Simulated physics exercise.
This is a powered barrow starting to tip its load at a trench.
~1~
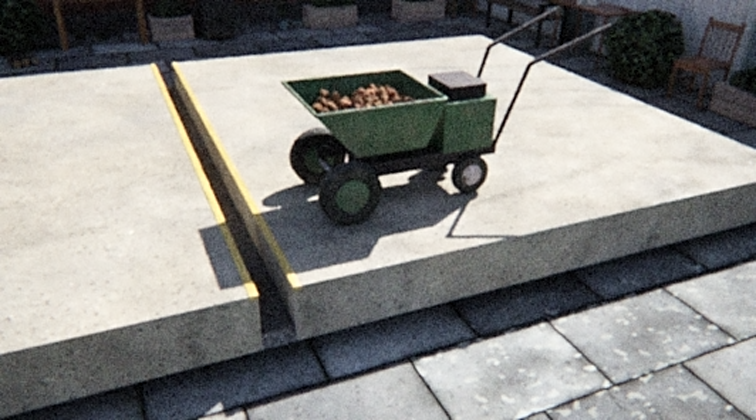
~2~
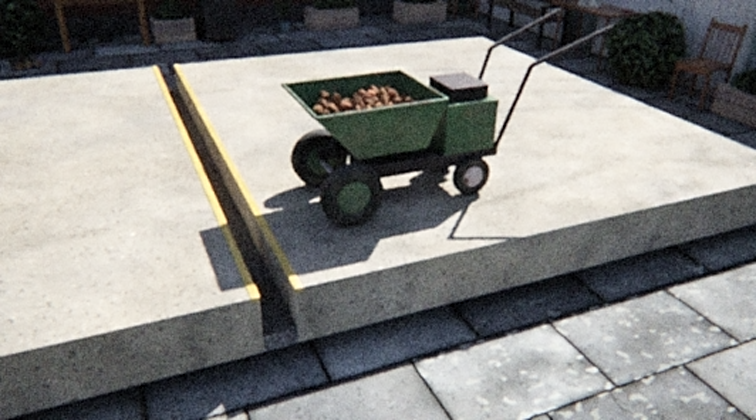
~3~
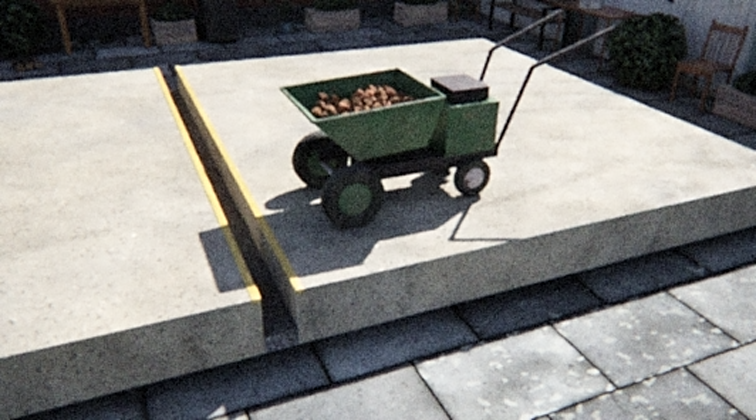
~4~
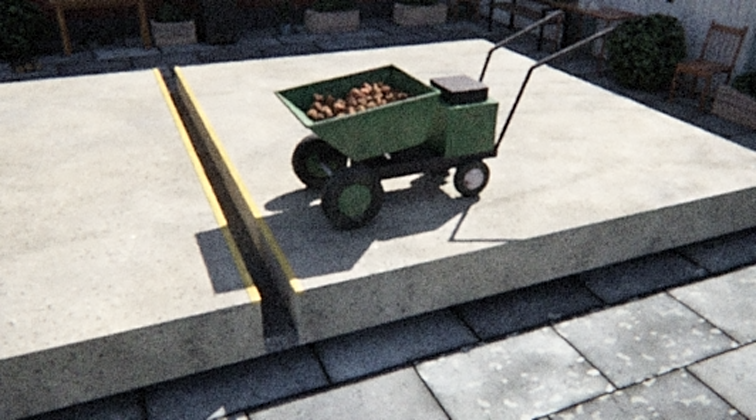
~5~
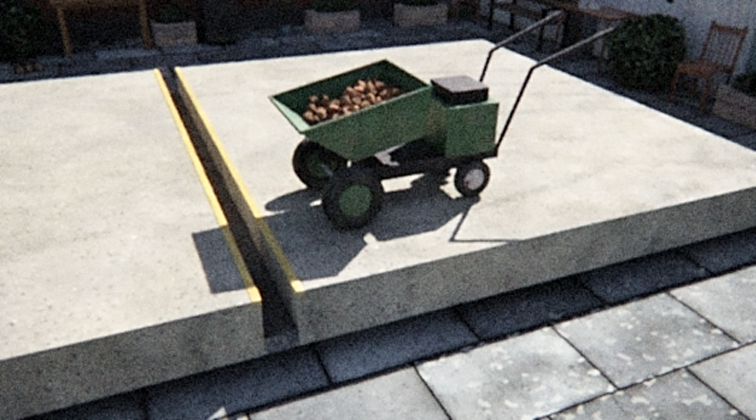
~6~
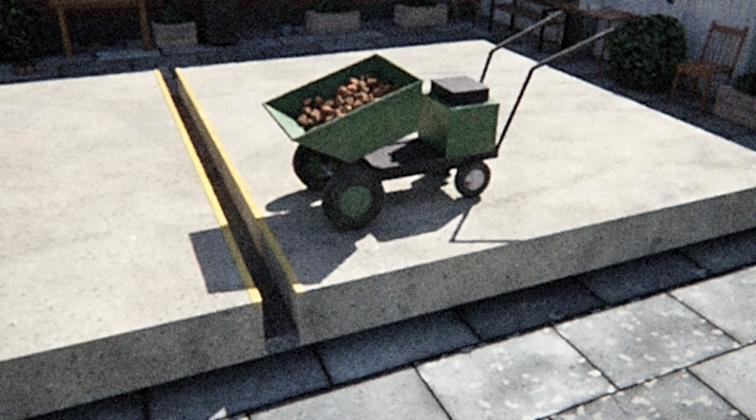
On a raised concrete slab, a green powered barrow stands beside a narrow yellow-edged trench, its skip of brown clods gradually tilting left.
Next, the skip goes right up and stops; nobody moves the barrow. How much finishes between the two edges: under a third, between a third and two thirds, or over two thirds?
Between the edges lies from one third to two thirds of the load.
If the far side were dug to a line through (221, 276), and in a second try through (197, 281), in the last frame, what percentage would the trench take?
Roughly 90 per cent, and 100 per cent.
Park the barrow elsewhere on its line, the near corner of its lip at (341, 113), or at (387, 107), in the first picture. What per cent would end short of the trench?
First some 10, then 60 per cent.
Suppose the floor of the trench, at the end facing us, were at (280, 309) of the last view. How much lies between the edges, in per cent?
Roughly 40 in a hundred.
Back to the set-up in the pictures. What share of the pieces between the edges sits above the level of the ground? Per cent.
Some 0 per cent.
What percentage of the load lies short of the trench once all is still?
About 0 per cent.
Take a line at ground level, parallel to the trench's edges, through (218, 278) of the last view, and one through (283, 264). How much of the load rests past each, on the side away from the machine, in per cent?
In turn 40 and 100 in a hundred.
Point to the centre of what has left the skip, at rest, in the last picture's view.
At about (221, 223).
Soon after the last picture, skip tipped steeply; all in the skip.
A little later, skip tipped steeply; about two thirds in the skip; a small part in or heaped over the trench; a small part beyond it; a stray few falling.
Later still, skip tipped right over; a stray few in the skip; about half in or heaped over the trench; about half beyond it.
By the end, skip tipped right over; about half in or heaped over the trench; about half beyond it.
